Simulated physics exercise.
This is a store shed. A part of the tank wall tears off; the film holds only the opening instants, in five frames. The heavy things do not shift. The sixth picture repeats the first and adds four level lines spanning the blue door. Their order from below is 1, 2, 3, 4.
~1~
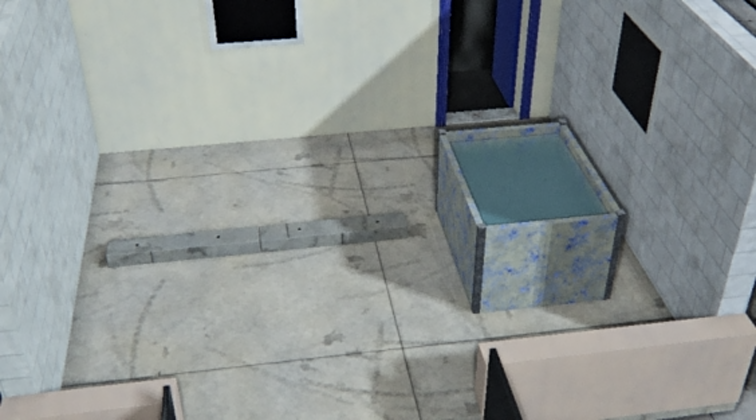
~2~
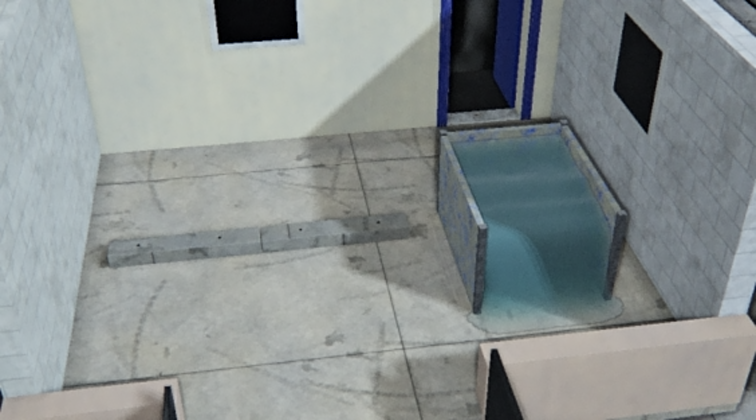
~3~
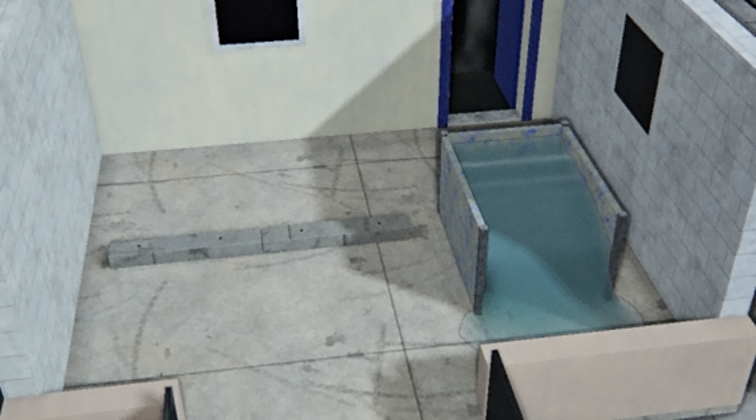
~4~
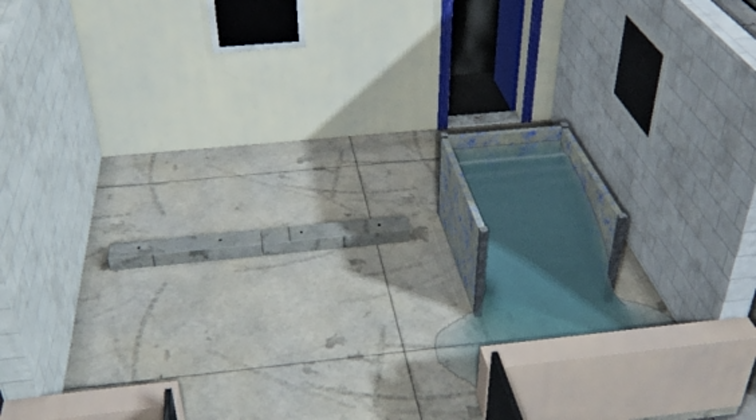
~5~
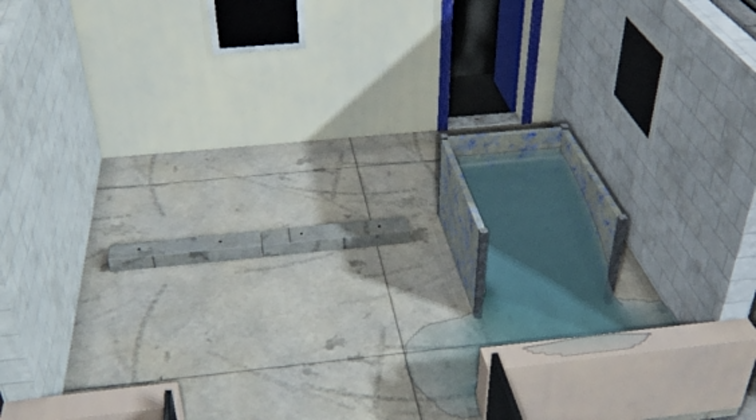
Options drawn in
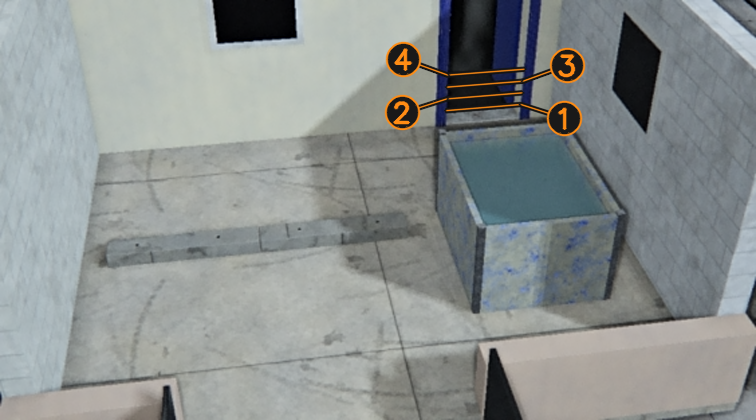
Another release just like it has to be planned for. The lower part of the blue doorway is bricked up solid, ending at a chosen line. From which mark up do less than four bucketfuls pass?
1 will do.
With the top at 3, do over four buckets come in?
No, not at all.
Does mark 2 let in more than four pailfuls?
No.
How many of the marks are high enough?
All of them.
On the marked copy, 1 at (483, 107); 2 at (484, 95); 3 at (485, 84); 4 at (486, 72); from the bottom up 1, 2, 3, 4.
Choosing 1, a bucket or two gets in.
Choosing 2, nothing gets over.
Choosing 3, nothing gets over.
Choosing 4, nothing gets over.
